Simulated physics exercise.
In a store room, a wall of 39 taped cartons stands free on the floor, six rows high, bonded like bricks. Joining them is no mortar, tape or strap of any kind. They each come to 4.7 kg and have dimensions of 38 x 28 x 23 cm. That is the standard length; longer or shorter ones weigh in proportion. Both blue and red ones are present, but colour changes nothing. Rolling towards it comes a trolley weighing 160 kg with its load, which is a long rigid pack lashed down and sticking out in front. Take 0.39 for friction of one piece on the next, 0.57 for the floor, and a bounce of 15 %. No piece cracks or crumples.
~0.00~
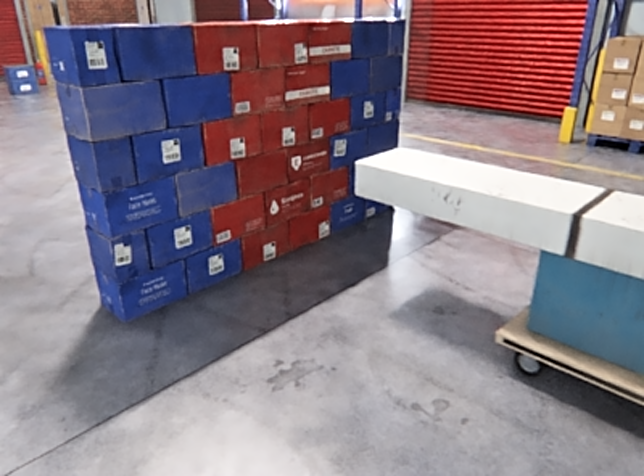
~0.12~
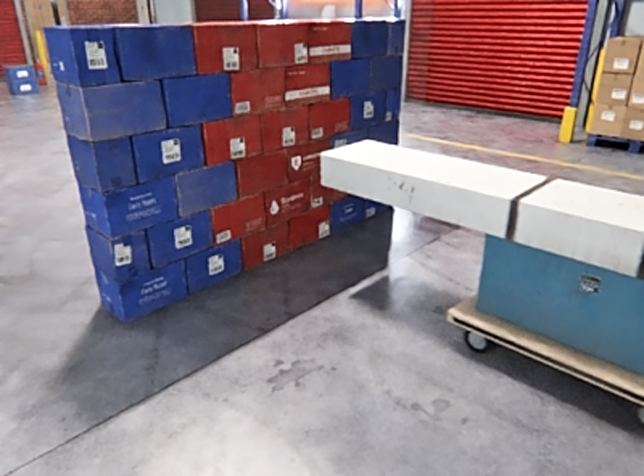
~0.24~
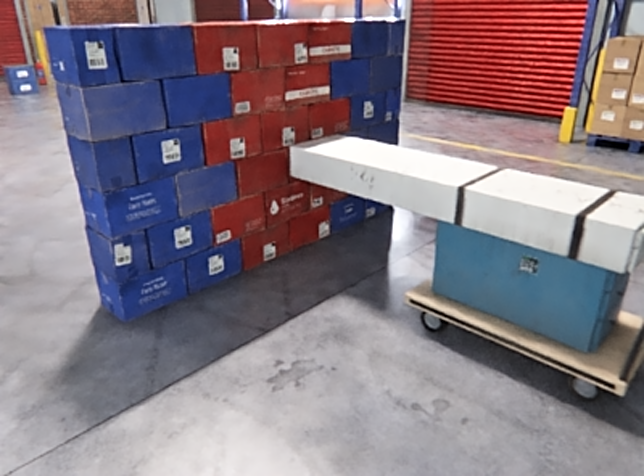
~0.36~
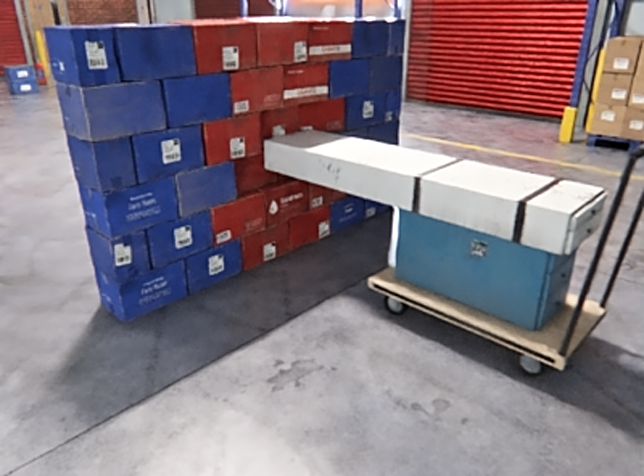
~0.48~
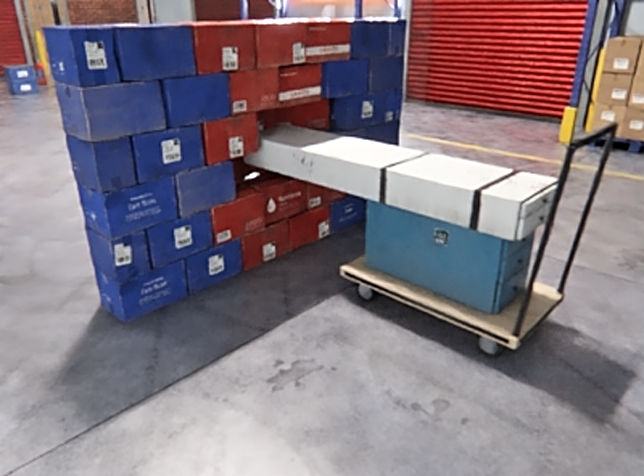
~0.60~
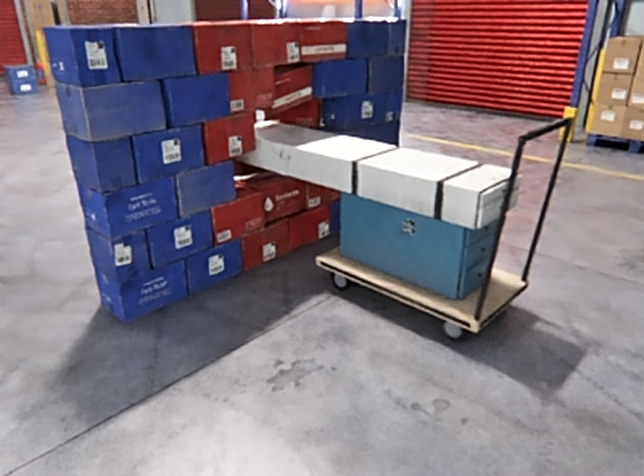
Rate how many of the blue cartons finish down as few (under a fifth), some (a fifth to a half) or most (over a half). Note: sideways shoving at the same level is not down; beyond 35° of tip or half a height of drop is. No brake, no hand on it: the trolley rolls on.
Few.
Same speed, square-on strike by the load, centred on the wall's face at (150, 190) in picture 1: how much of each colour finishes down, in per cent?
The blue ones would be 40 per cent down and the red ones 10 per cent.
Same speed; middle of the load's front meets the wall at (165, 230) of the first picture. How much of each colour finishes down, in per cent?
That hit would leave blue at 40 and red at 10 per cent down.
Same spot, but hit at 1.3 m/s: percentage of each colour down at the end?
Share down, in per cent: Blue 20, red 70.
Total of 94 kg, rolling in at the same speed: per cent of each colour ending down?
Colour by colour that makes blue 20, red 70 percent.
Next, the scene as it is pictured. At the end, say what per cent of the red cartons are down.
The red group ends with 30% down.
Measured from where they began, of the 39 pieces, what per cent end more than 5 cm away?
It comes to 40 percent.
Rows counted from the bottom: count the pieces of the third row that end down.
From that row, 2 end down.
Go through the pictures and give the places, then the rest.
In the first picture (pixels give the middle of a visible side), load (364, 174) 64 cm short of the wall; top blue carton (398, 37); top red carton (285, 44); none has stirred.
In the second picture, load (329, 165) 39 cm short of the wall; top blue carton (398, 37).
In the third picture, load (297, 157) 15 cm short of the wall; top blue carton (398, 37).
In the fourth picture, load (270, 150) 8 cm into the wall's line; top blue carton (398, 37); movement in 4 of them.
In the fifth picture, load 28 cm into the wall's line; top blue carton (398, 37); top red carton (283, 44) 23 mm from its place; steepest lean 5°, the carton at (300, 85); movement in 11 of them.
In the sixth picture, load 46 cm into the wall's line; top blue carton (398, 37); top red carton (278, 44) 7 cm from its place; movement in 12 of them.
After 0.92 s, load 92 cm past the wall's line, still rolling; none of the 24 blue cartons down (4 of 39 in all colours); top blue carton 23 mm from its place; top red carton 18 cm from its place.
After 1.28 s, load 1.25 m past the wall's line, still rolling; none of the 24 blue cartons down (5 of 39 in all colours); top blue carton 41 mm from its place; top red carton 4° from how it stood.
In the end (2.5 s), load 1.46 m past the wall's line, stopped; none of the 24 blue cartons down (5 of 39 in all colours); top blue carton 48 mm from its place; top red carton 5° from how it stood. That is 0 per cent. From the last view, middles, top blue carton near (388, 37), top red carton near (238, 46).
